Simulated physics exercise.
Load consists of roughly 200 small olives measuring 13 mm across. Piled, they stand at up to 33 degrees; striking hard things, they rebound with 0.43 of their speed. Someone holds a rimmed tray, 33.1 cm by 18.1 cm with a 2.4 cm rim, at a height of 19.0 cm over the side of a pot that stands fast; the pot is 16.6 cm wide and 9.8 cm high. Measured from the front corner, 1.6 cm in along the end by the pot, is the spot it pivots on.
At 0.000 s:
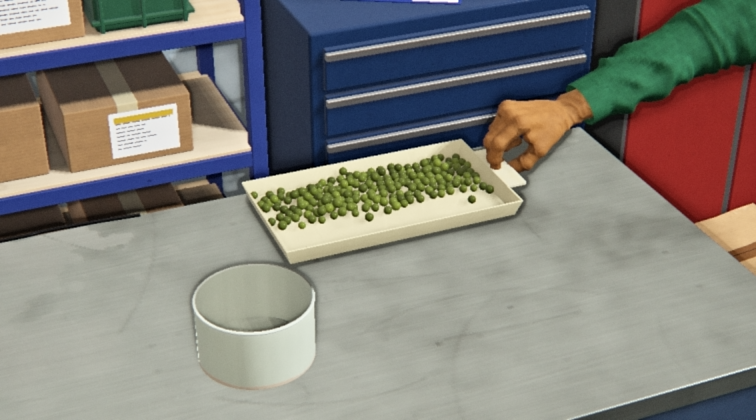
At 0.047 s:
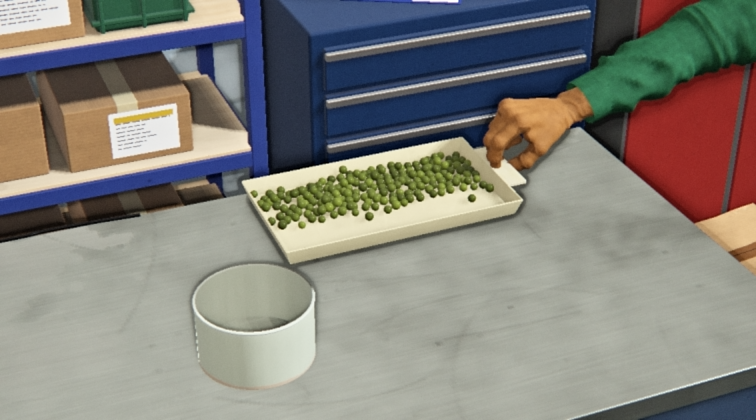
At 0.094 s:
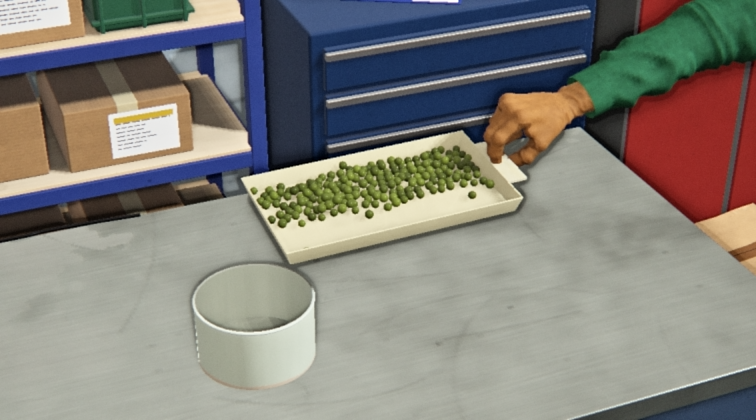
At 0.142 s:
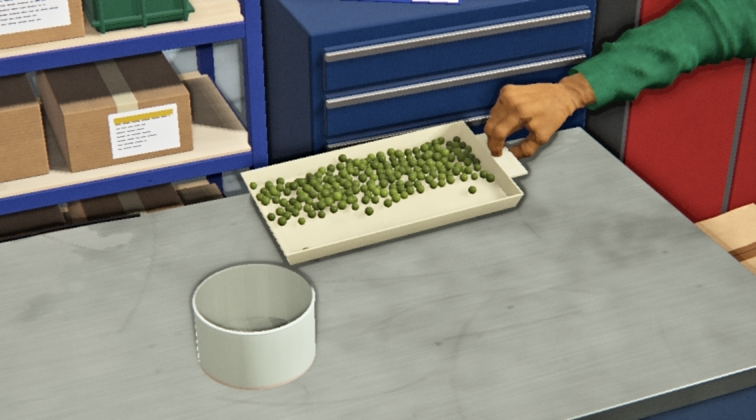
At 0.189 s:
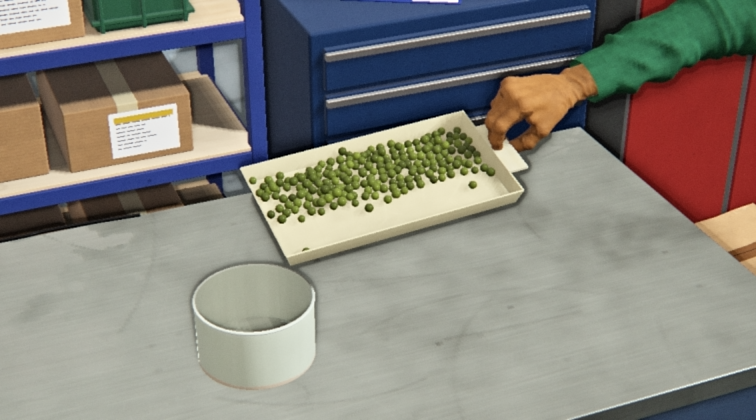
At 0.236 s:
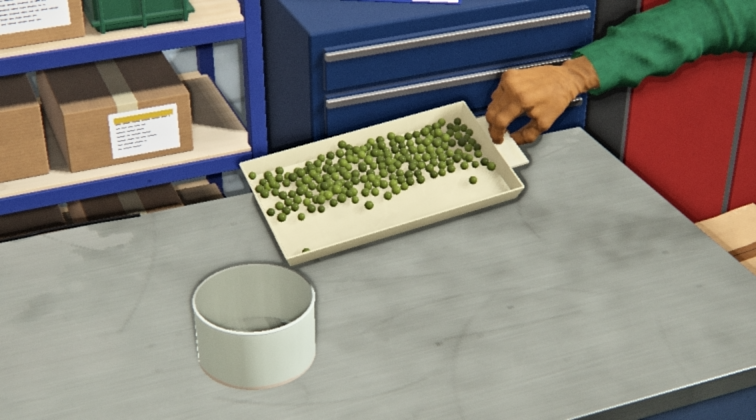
The footage shows a hand in a green sleeve gripping the right end of a cream tray of small green olives above a grey worktop, then gradually raising its far side, tilting it toward the front near a white pot.
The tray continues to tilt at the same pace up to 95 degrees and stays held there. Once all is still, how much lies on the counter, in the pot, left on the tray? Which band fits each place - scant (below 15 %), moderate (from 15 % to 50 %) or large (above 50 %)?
Result: Counter: I'd expect the greater amount; pot: I'd expect little or nothing; tray: I'd expect little or nothing.
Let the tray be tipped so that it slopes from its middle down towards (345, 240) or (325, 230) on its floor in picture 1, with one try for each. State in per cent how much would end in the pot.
I'd put it at roughly 10 per cent for the first tilt and roughly 50 per cent for the second.
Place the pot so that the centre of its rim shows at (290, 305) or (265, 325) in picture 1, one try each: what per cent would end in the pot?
The shares would be near 20 and 35 per cent respectively.
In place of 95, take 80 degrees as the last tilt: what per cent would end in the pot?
About 0 in a hundred would end up in the pot.
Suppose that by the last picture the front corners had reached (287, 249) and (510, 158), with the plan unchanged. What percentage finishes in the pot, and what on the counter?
Pot 65; counter 35.
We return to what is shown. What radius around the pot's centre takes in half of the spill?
Distance: Roughly 22 cm.
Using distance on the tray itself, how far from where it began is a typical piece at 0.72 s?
Displacement on the tray: About 9 cm.
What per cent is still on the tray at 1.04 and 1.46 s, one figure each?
90 then 5.
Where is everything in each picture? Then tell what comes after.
In the first frame, tray tilt 0 degrees, front corners at (290, 248) and (515, 199); middle of the pieces at (374, 189); pot at (254, 297).
In the second frame, tray tilt 1 degrees, front corners at (290, 248) and (515, 198); middle of the pieces at (374, 188).
In the third frame, tray tilt 3 degrees, front corners at (290, 249) and (516, 196); middle of the pieces at (374, 184).
In the fourth frame, tray tilt 7 degrees, front corners at (290, 250) and (516, 192), lowest corner left front; middle of the pieces at (374, 178).
In the fifth frame, tray tilt 10 degrees, front corners at (290, 252) and (516, 188), lowest corner left front; middle of the pieces at (374, 172).
In the sixth frame, tray tilt 14 degrees, front corners at (290, 253) and (517, 185), lowest corner left front; middle of the pieces at (373, 166); pot at (254, 297). Its pace works out near 80 degrees a second.
After 0.72 s, tilt 53 degrees; the tray holds 100 %, the pot 0 %.
Then, at 1.04 s, tilt 78 degrees; the tray holds 90 %, the pot 0 %.
Then, at 1.46 s, tilt 95 degrees; the tray holds 5 %, the pot 0 %.
At rest (2.4 s), counter 100 %, pot 0 %, tray 0 %.
